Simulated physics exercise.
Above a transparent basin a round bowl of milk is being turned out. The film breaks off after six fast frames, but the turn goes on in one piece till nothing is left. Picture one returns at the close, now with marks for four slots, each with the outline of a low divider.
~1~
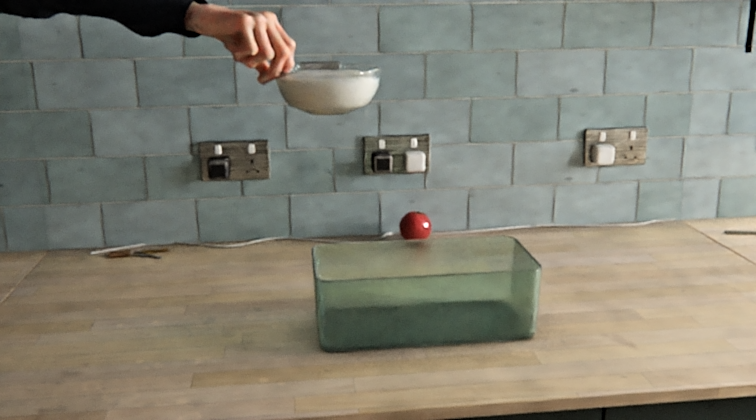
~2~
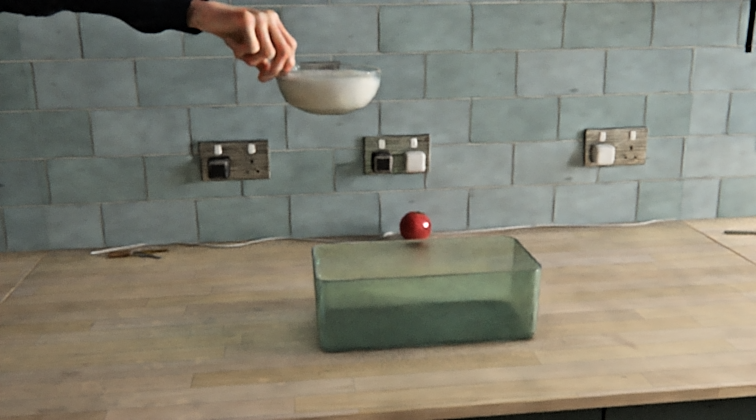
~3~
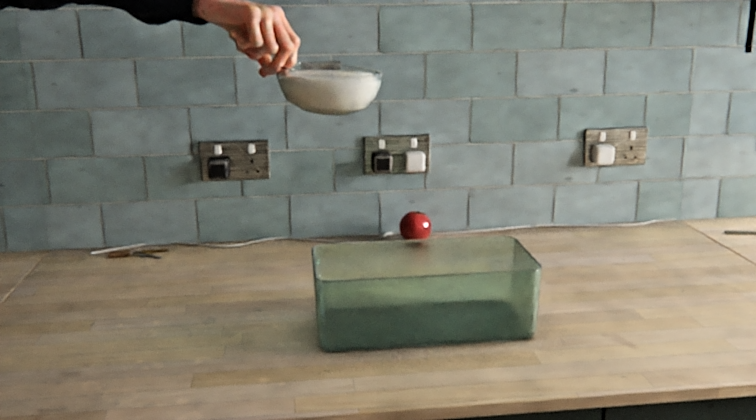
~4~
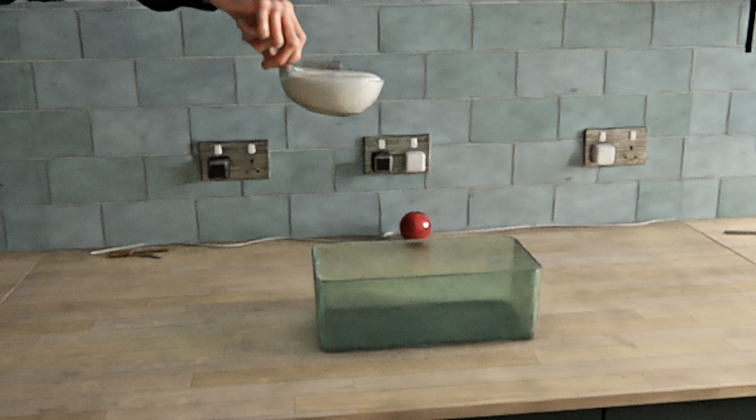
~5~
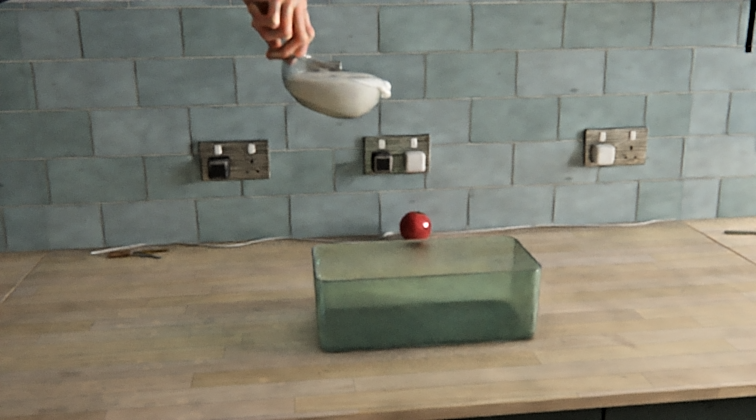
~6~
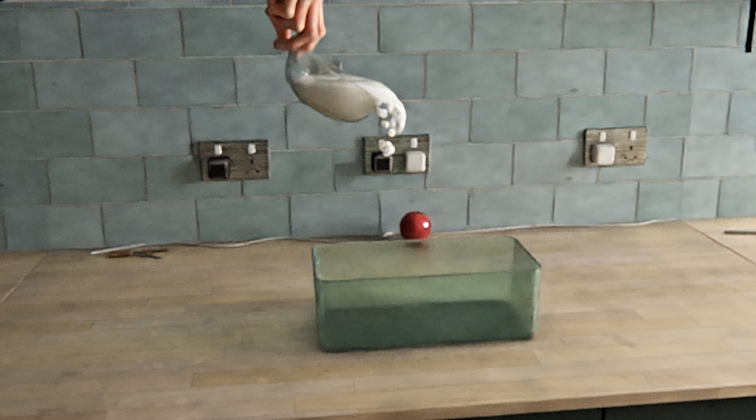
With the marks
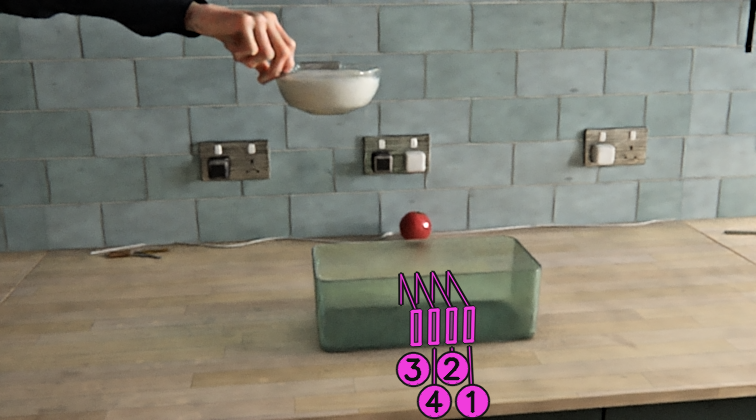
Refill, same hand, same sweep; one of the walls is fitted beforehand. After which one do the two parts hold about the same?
2 is best.
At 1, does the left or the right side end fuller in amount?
More ends on the left.
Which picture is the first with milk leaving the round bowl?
Picture 5.
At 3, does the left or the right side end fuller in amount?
The right one.
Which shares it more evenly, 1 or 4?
It is 4.
In magenta, 1 at (469, 346); 2 at (451, 348); 3 at (416, 350); 4 at (434, 349).
For position 1, about 87 % ends left of the wall and 10 % right of it; 3 % is lost outside.
For position 2, about 51 % ends left of the wall and 46 % right of it; 3 % is lost outside.
For position 3, about 16 % ends left of the wall and 80 % right of it; 4 % is lost outside.
For position 4, about 28 % ends left of the wall and 69 % right of it; 3 % is lost outside.
